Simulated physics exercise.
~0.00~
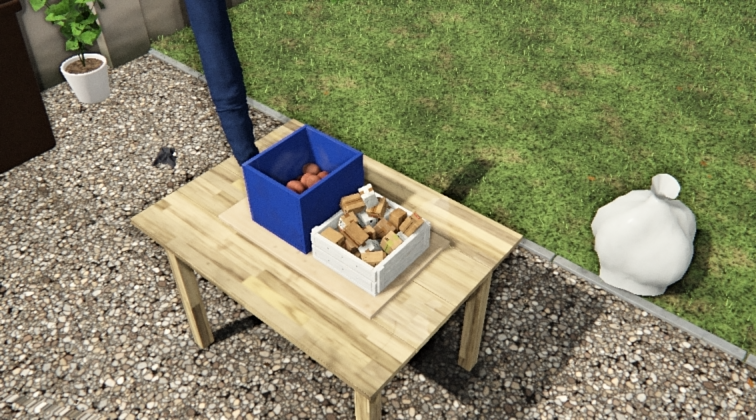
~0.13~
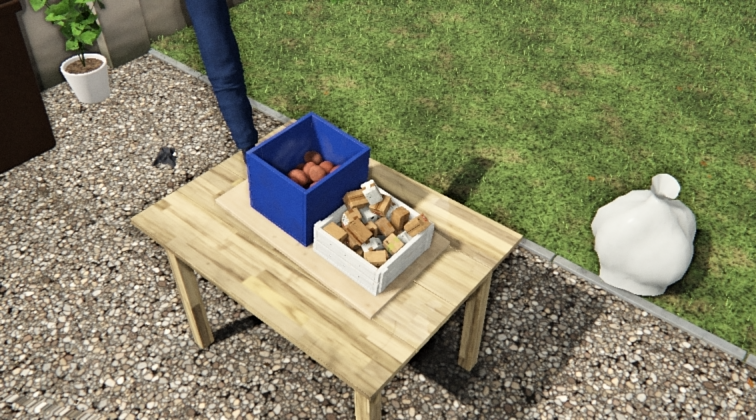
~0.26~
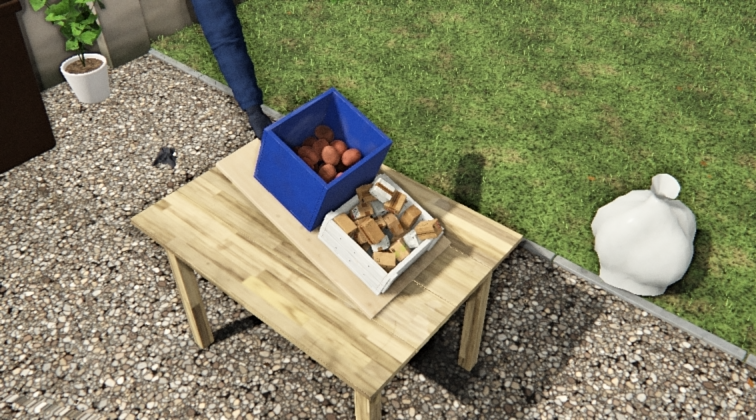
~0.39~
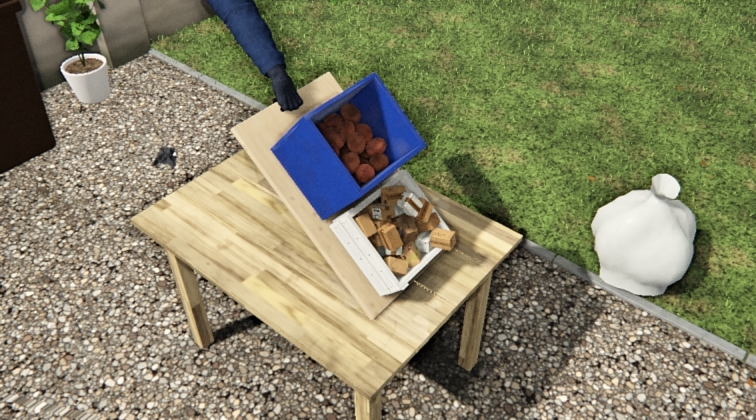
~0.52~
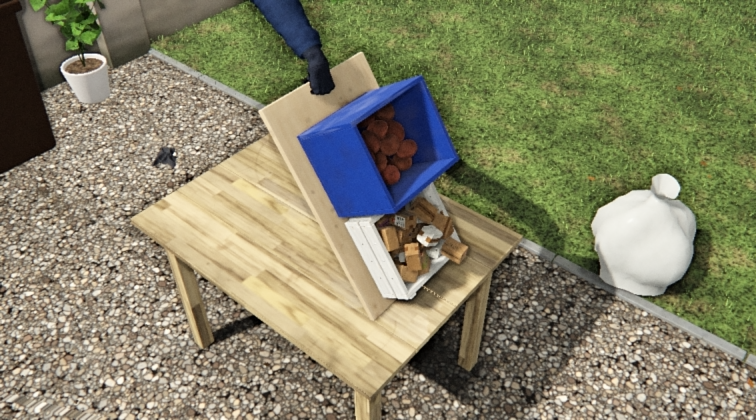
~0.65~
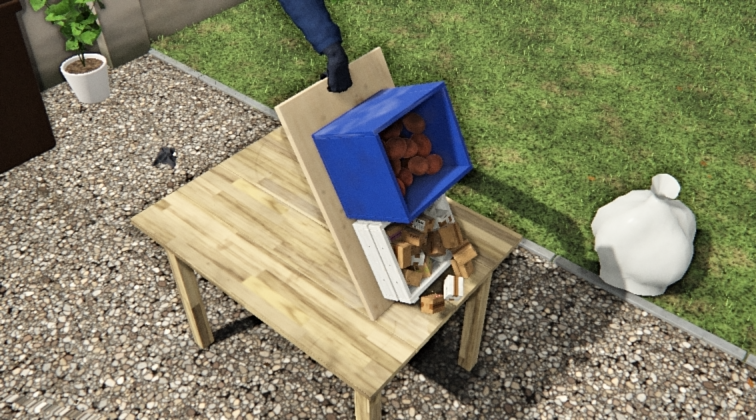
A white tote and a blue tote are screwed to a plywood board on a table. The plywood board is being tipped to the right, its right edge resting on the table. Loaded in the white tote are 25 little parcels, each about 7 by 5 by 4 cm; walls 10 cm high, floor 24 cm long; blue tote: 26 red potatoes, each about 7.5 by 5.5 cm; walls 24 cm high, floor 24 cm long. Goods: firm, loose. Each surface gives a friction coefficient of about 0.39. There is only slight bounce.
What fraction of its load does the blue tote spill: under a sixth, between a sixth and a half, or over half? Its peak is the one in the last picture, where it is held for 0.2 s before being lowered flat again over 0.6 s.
Under a sixth.
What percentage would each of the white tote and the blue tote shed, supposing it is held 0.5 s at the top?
White tote 20%, blue tote 0%.
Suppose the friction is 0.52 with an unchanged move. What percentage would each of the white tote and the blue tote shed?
Then the white tote sheds 20 per cent, while the blue tote sheds 0 per cent.
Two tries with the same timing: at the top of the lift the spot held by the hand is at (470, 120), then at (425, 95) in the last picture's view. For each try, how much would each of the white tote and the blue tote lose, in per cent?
White tote: 80 %, then 60 %; blue tote: 100 %, then 90 %.
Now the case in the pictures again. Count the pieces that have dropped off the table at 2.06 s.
Piece count: Some 4.
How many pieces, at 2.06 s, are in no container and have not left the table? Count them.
The count is about 3.
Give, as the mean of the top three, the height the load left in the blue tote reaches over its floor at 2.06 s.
I'd say near 14 cm.
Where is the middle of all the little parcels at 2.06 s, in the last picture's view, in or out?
Centre: About (383, 244) px.
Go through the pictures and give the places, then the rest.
In the first picture (each is followed by its nearest rim corner in this view), blue tote, (298, 196); white tote, (373, 269); 0° from level; none out.
The second picture shows blue tote, (305, 191); white tote, (377, 270); 7° from level.
The third picture shows blue tote, (326, 185); white tote, (387, 275); 22° from level.
The fourth picture shows blue tote, (360, 191); white tote, (399, 285); 41° from level.
The fifth picture shows blue tote, (395, 208); white tote, (408, 294); 56° from level.
The sixth picture shows blue tote, (409, 218); white tote, (411, 299); 63° from level; 3 out, the lowest parcel at (433, 304).
After 0.87 s, tilt 63°; white tote 20 in, 5 out and blue tote 26 in, 0 out.
After 1.16 s, tilt 30°; white tote 19 in, 6 out and blue tote 25 in, 1 out.
After 1.55 s, tilt 0°; white tote 19 in, 6 out and blue tote 25 in, 1 out.
When it is over (at 2.06 s), white tote 19 in, 6 out and blue tote 25 in, 1 out. Asked share, 1 of 26, 4 per cent.
